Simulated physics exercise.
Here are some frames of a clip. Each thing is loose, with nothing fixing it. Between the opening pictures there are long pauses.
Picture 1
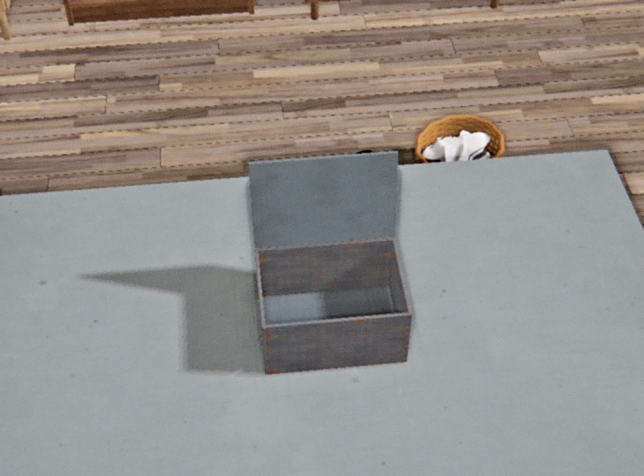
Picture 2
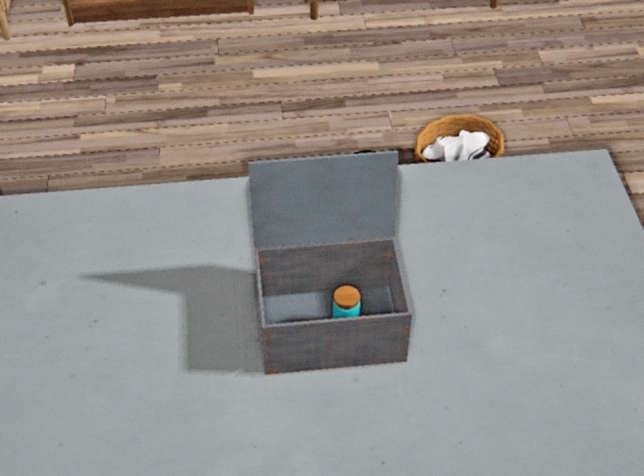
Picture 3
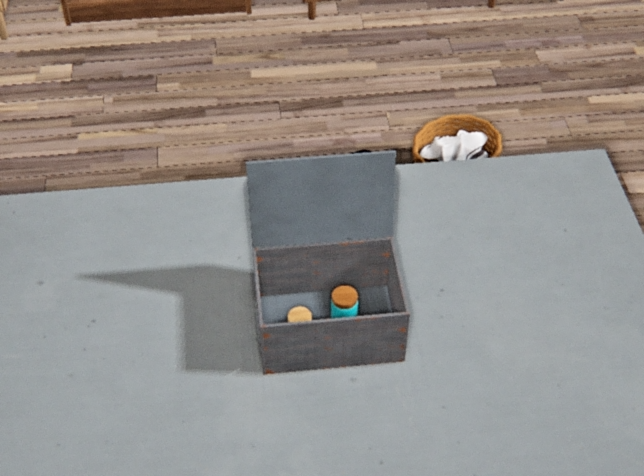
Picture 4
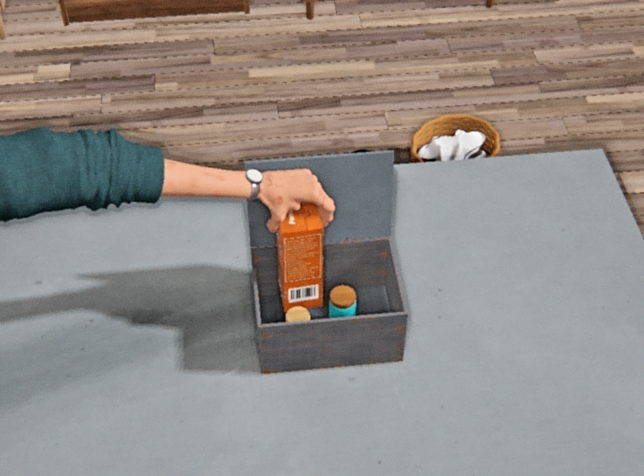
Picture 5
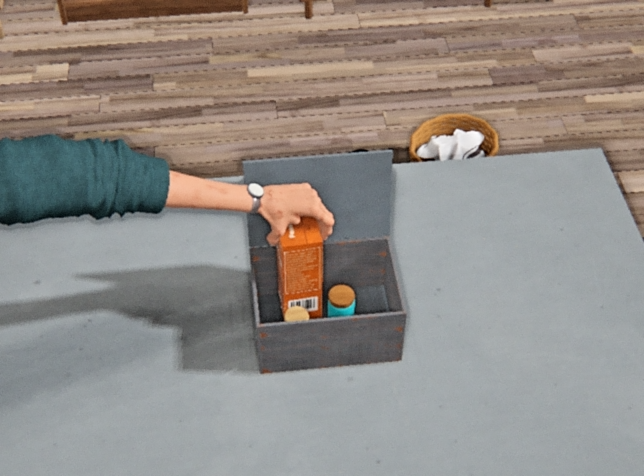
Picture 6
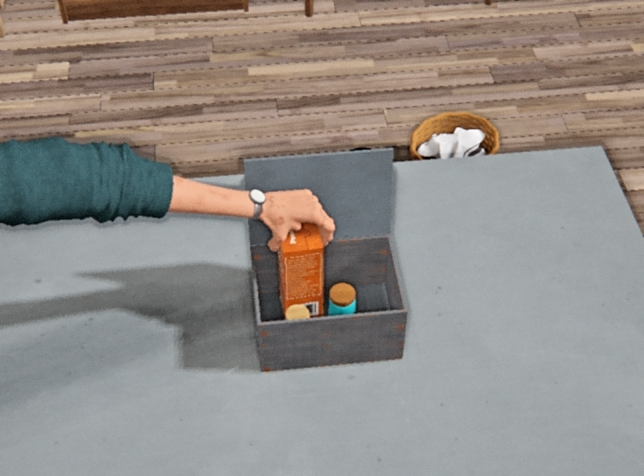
Hand lowering an orange carton into an open grey box already holding a teal jar and a small pale-topped item.
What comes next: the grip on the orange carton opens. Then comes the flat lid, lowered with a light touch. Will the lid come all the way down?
Ah, the box isn't closed after all.
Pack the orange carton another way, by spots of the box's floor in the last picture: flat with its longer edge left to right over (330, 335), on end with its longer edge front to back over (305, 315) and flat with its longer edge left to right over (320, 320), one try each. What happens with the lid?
First try: It gets propped open; second try: It gets propped open; third try: It comes fully down.
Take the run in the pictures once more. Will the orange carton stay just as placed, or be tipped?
The orange carton stays as it was set.
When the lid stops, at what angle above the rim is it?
Angle above rim: About 80°.
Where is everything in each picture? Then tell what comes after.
In the first picture, the last thing is not in view yet.
In the second picture, the last thing is not in view yet.
In the third picture, the last thing is not in view yet.
The fourth picture shows on its way; orange carton (300, 256).
The fifth picture shows on its way; orange carton (300, 268).
The sixth picture shows in place under the hand; orange carton (301, 273).
Then, 1.00 s past the last view, lid starting down.
Then, 1.30 s past the last view, lid 82° above the rim.
Then, 2.80 s past the last view, orange carton resting near (301, 273).
Finally, lid 82° above the rim; all 3 still in place. Final places as the last picture's camera would see them, orange carton near (301, 273).
